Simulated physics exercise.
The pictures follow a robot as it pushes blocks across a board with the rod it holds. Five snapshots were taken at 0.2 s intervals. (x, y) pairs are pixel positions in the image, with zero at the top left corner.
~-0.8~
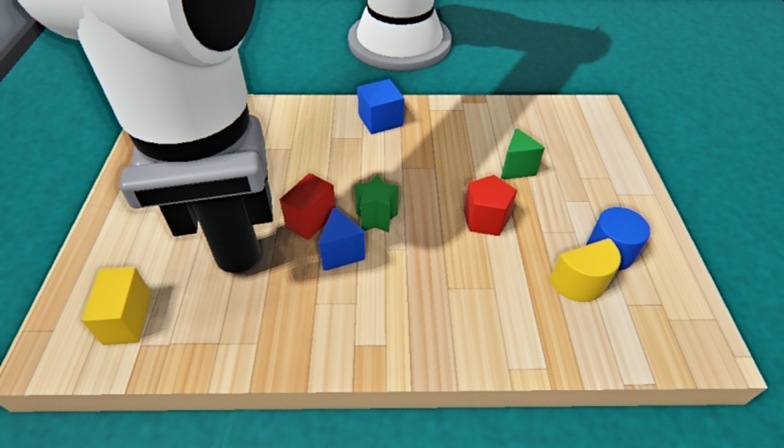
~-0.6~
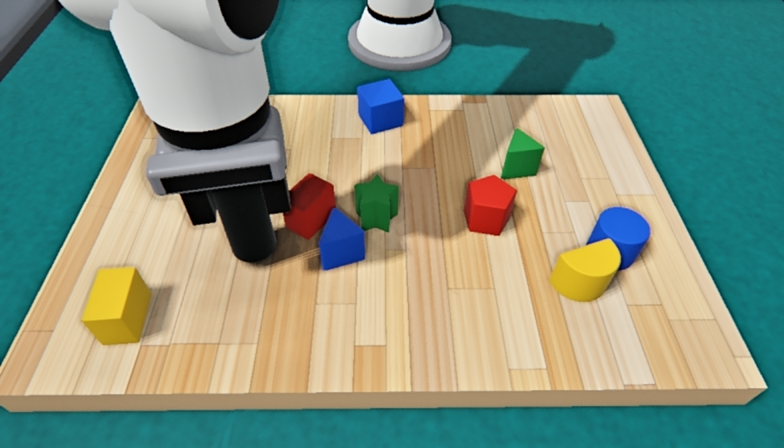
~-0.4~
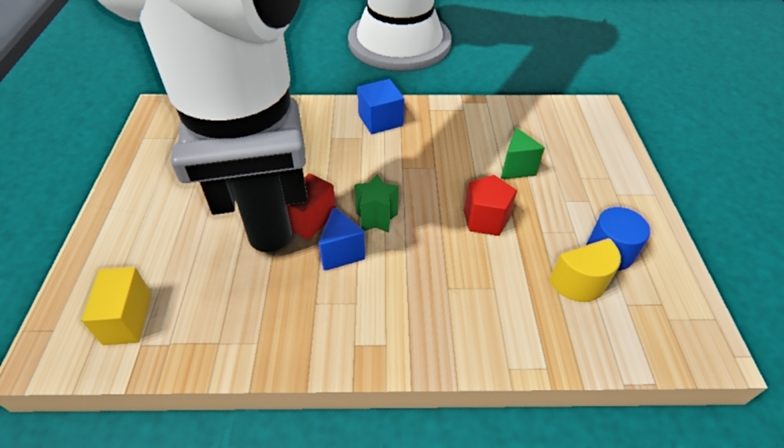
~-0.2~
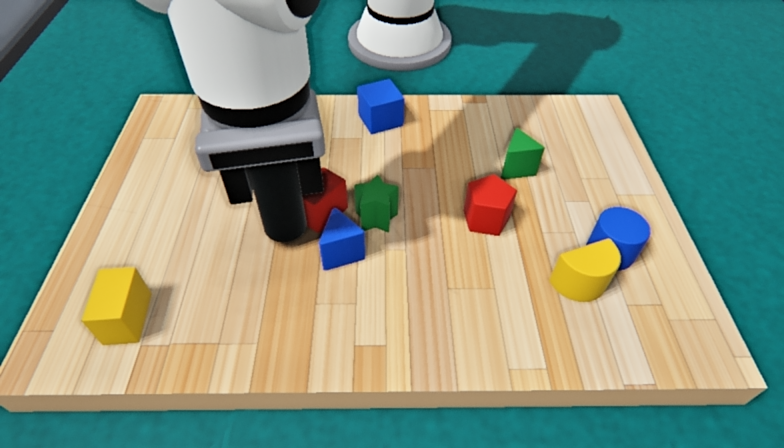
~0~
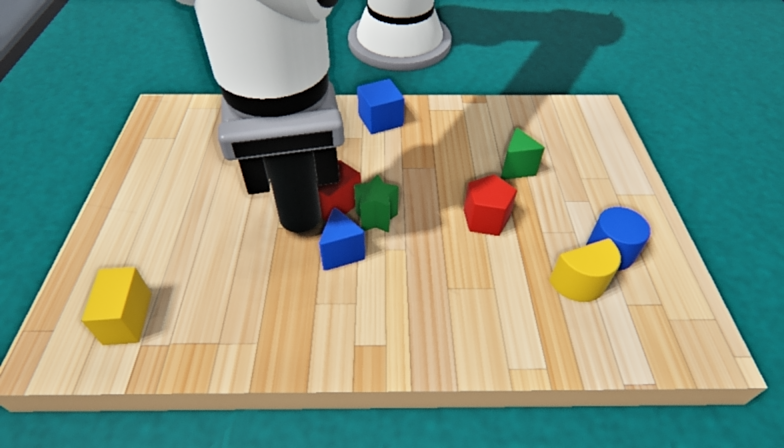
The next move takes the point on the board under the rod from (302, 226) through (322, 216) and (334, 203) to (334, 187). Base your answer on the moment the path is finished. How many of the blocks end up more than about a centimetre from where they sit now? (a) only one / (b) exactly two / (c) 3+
Letter a.
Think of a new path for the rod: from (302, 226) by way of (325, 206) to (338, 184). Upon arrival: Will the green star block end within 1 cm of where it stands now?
My answer is yes.
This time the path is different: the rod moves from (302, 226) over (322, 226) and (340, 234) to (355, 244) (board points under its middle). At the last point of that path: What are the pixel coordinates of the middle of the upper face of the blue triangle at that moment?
The middle of the upper face of the blue triangle will lie at about (355, 244) in the picture.
What follows on the original path. Halfway along, rod at (329, 201); red oblong at (363, 163).
At the end, rod at (333, 178); red oblong at (373, 153), turned 35° clockwise; green star block not moved.
